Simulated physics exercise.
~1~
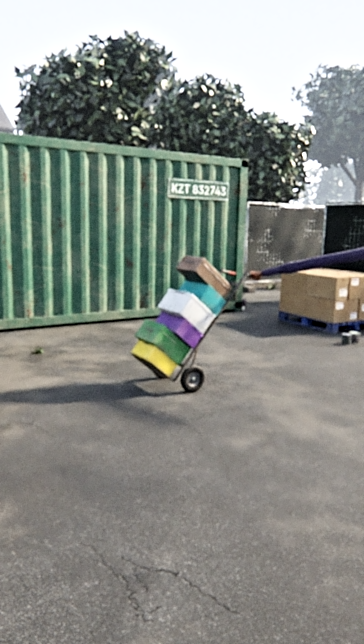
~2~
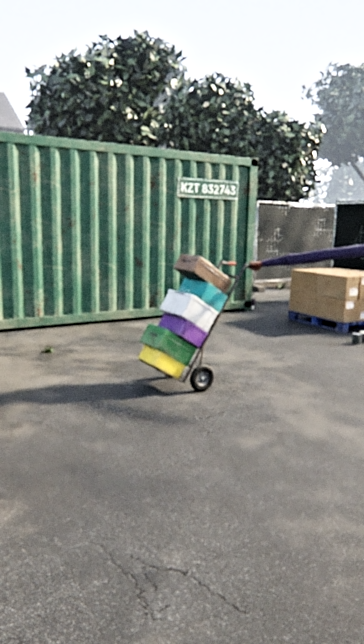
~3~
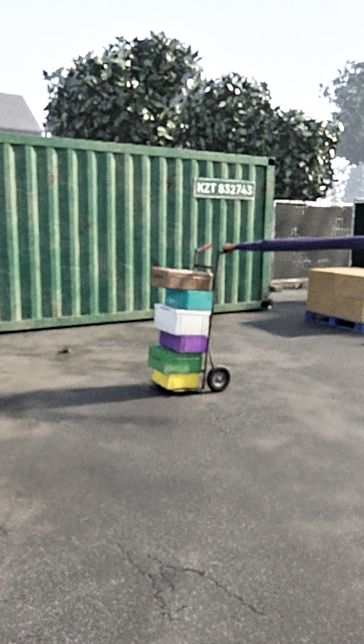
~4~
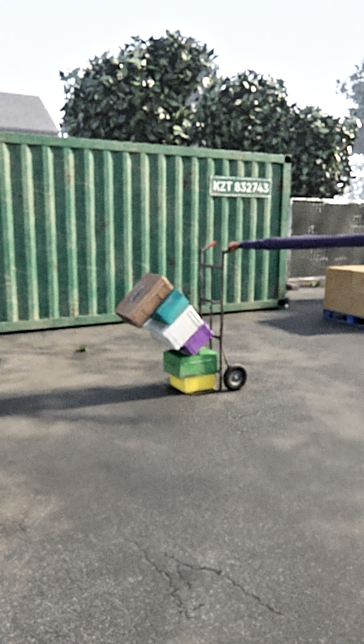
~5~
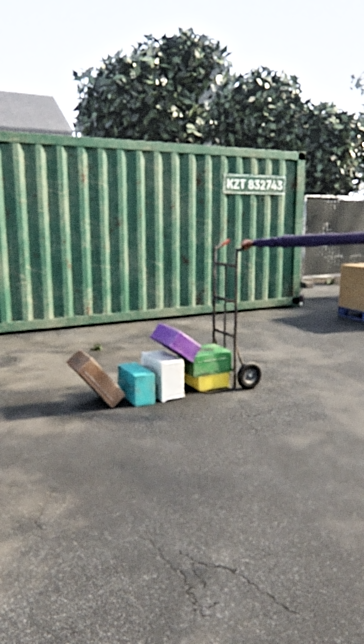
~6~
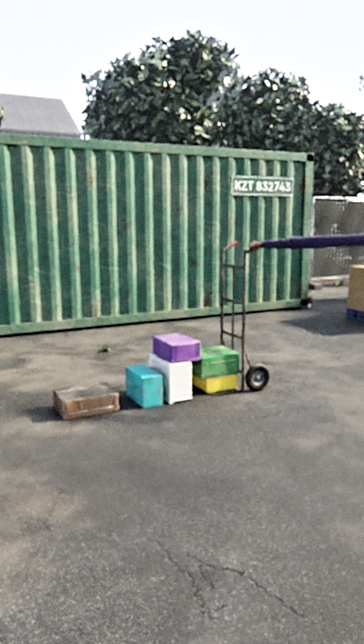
The video shows a two-wheeled hand truck, held by a purple-sleeved arm, swinging upright with six stacked, coloured boxes. The upper ones tip left; the brown, turquoise and white boxes end on the ground, the purple rests across the white and green ones, and green stays on yellow.
